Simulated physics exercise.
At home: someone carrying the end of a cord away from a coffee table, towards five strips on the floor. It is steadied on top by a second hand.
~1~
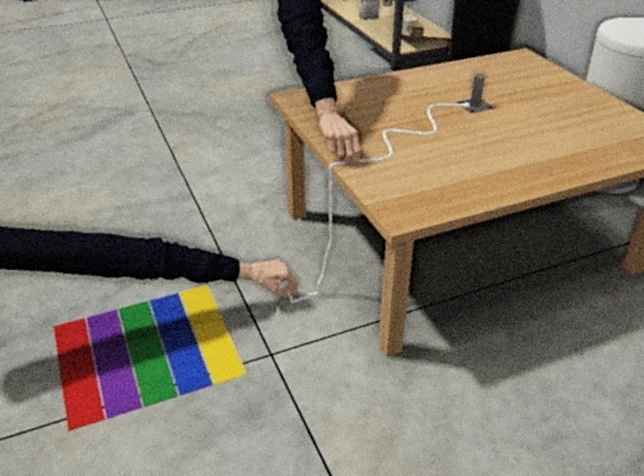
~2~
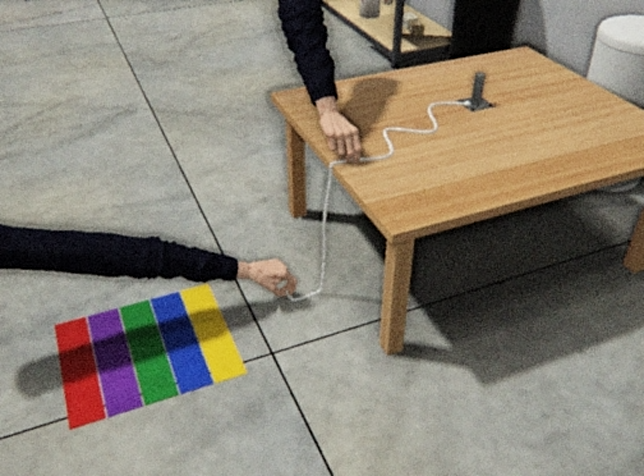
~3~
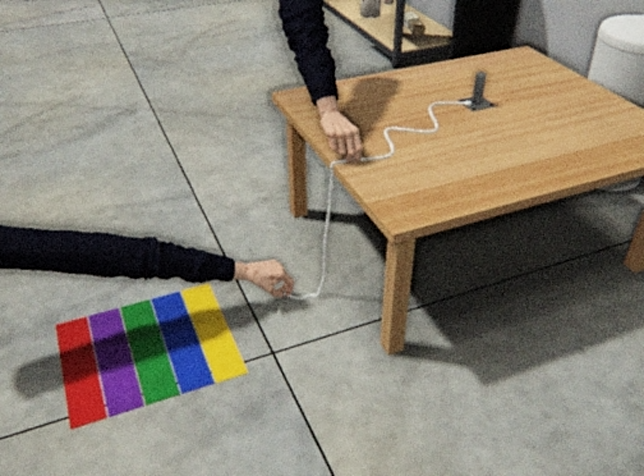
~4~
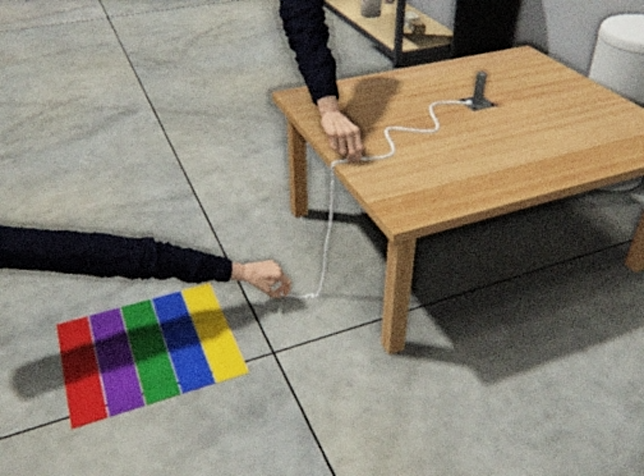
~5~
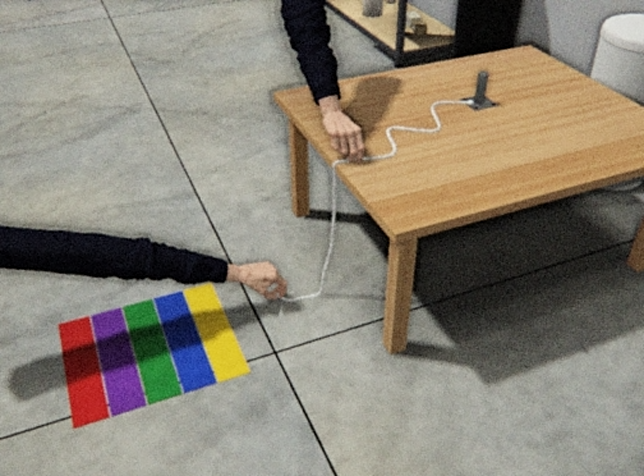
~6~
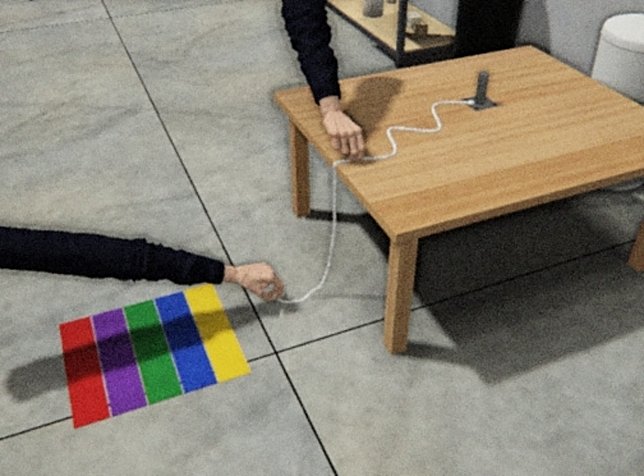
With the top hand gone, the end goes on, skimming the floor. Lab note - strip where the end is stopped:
Purple strip.
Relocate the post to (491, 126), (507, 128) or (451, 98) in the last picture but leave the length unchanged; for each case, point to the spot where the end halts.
The spots are near (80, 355), (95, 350) and (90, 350).
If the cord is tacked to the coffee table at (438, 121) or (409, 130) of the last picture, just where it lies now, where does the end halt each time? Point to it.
Roughly (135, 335) and (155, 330).
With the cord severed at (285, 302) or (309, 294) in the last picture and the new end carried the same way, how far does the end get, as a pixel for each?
Case by case it comes to about (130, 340) and then about (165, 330).
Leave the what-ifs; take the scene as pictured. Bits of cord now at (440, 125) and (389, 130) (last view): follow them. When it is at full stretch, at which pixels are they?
(412, 127) and (362, 145).
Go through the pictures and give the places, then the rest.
In the first frame, end (289, 294); yellow (223, 361); blue (190, 371); green (156, 382); purple (120, 393); red (83, 404).
In the second frame, end (287, 293); cord through (439, 104) (431, 132) (390, 143) (341, 162) (324, 224) (322, 280).
In the third frame, end (285, 294).
In the fourth frame, end (282, 294); cord through (440, 103) (432, 132) (391, 143) (343, 162) (330, 222) (322, 280).
In the fifth frame, end (278, 296).
In the sixth frame, end (275, 297); cord through (442, 103) (435, 131) (393, 143) (345, 162) (335, 222) (324, 280).
Soon after, end near (170, 327); over blue.
Then, end near (132, 338); over green.
At full stretch, end near (109, 344); over purple. Over purple.
